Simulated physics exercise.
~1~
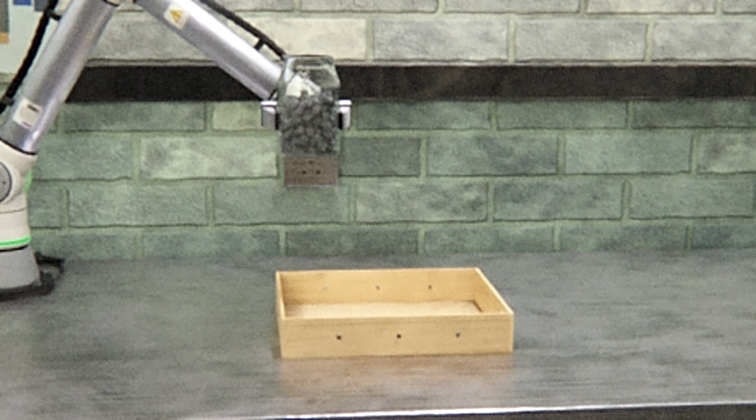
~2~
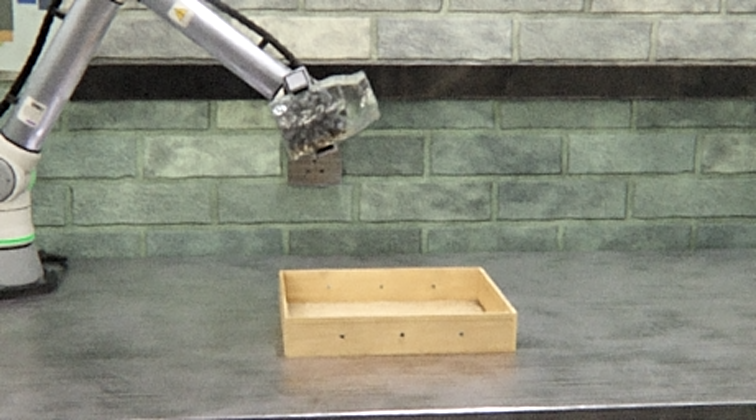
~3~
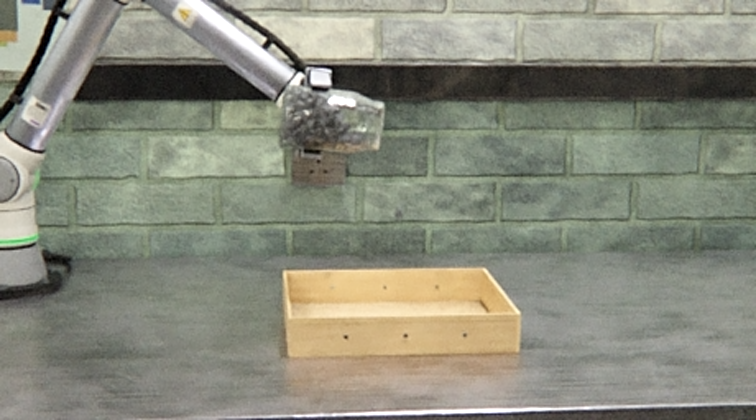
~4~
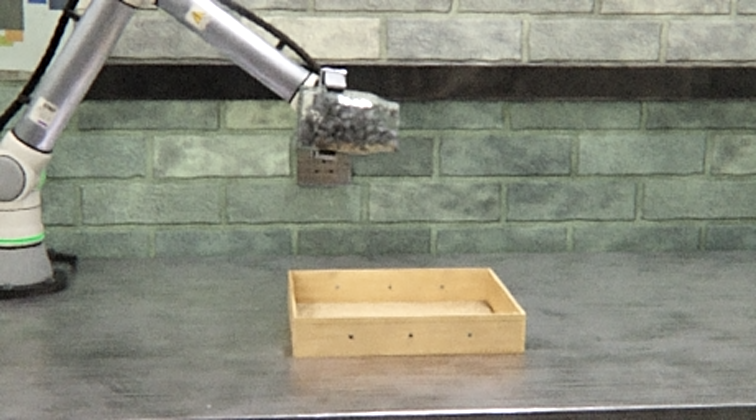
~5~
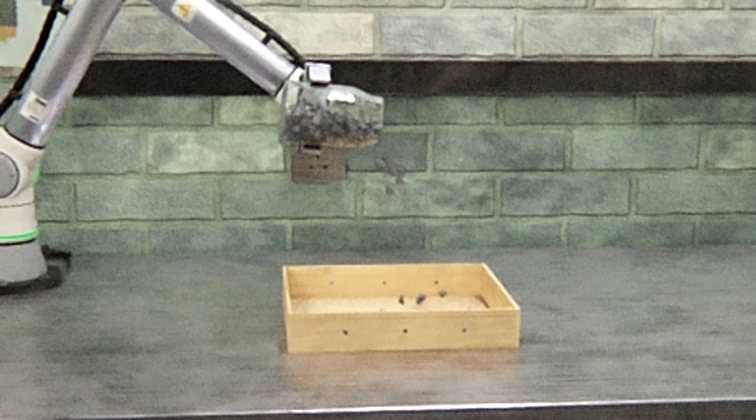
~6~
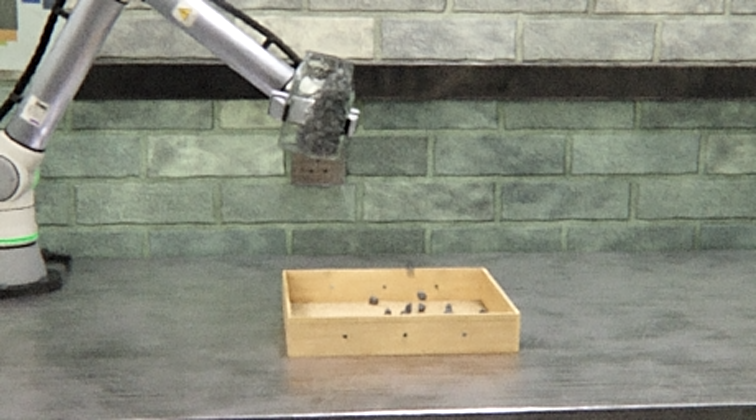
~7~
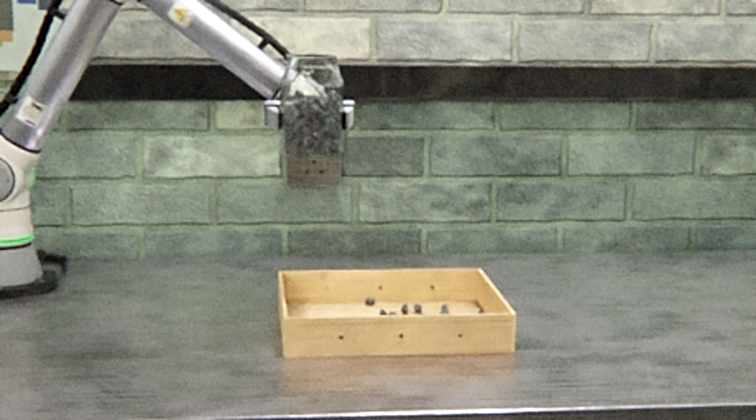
A silver robot arm reaches in from the left, its gripper holding a clear jar of dark pebbles upright above a grey table, seen from the side before a greenish brick wall. A shallow, open wooden tray sits on the table below, empty at first. The arm tips the jar to the right until it lies on its side, its mouth dipping slightly. A few pebbles spill out and drop into the tray, scattering across its floor. The arm then swings the jar back upright, with most pebbles still inside and a small scattering left in the tray.
